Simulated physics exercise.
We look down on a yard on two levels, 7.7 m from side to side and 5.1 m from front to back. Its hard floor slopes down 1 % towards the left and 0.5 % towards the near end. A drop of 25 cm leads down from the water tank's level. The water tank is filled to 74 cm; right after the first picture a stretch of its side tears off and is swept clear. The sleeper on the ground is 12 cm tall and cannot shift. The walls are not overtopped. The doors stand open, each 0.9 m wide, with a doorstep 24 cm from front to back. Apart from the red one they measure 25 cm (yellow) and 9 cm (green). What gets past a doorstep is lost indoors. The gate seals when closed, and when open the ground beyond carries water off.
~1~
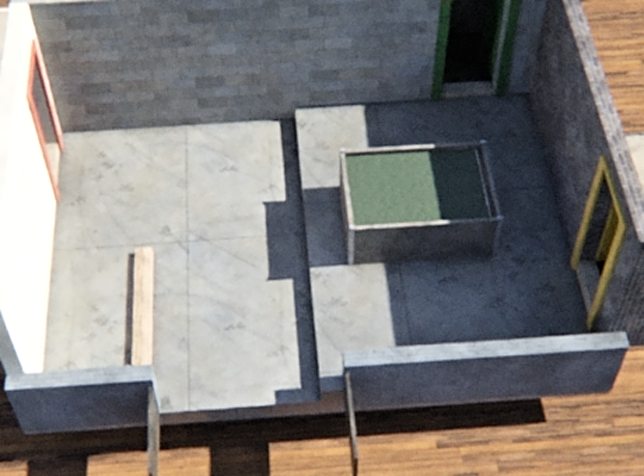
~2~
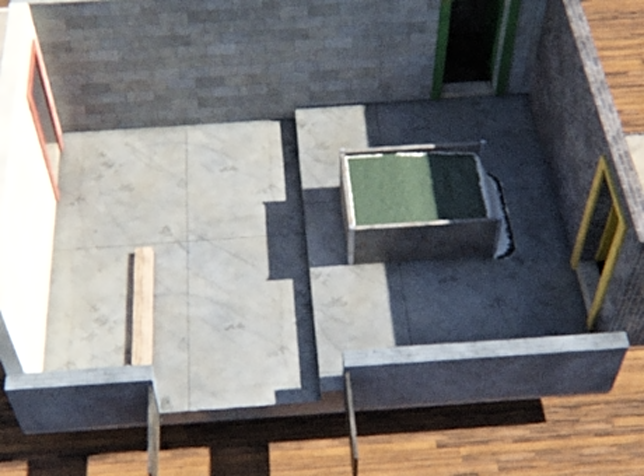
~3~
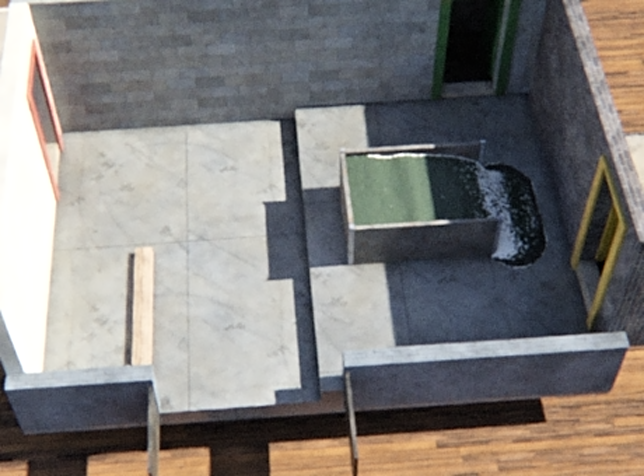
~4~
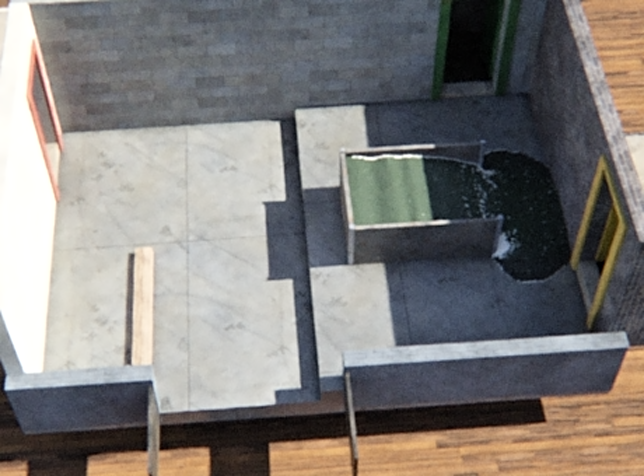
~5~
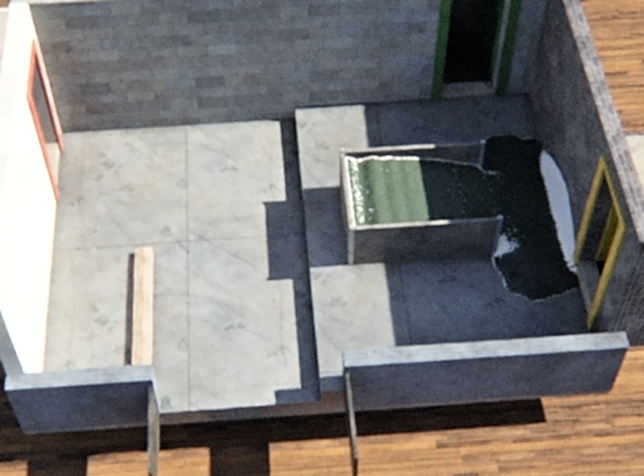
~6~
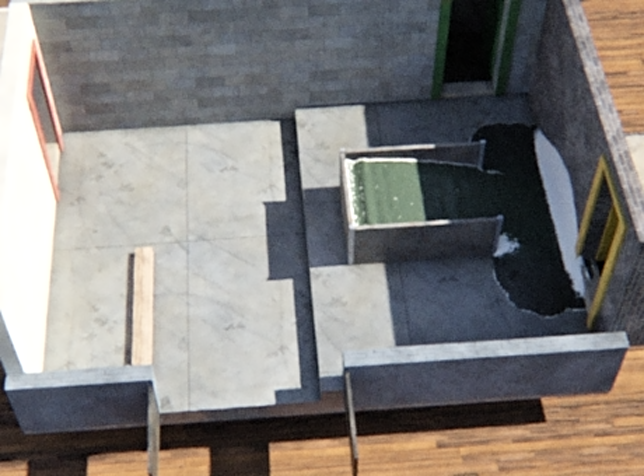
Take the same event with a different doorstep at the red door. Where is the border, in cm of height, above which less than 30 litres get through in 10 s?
Close to 8 cm is just enough.
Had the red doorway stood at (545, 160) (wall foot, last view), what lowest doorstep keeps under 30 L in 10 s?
Roughly 28 cm.
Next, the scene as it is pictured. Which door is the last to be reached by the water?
The red one.
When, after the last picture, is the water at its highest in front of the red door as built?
At about 6.0 s.
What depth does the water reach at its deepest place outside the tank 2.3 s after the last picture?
About 29 cm.
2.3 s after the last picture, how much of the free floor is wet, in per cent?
Some 40 per cent of it.
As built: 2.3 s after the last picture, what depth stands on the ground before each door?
In cm: Yellow 13, green 21, red 0.
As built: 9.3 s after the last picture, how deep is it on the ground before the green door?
About 3.5 cm.
Then, 0.7 s after the last picture water covers 10 % of the floor, deepest (48 cm) near (553, 214); it has not reached the red door.
Then, 2.3 s after the last picture water covers 40 % of the floor, deepest (29 cm) near (590, 356); it has not reached the red door.
Then, 9.3 s after the last picture water covers 95 % of the floor, deepest (13 cm) near (40, 406); 10 cm at the red door, 0 litres in over its 20 cm doorstep.
At the red door as built, the water peaked near 13 cm, 6.1 s after the last picture.
With a doorstep of 7 cm, 43 litres would have come in within the 10 s; with 10 cm, 8 litres. So under 30 litres takes about 8 cm.
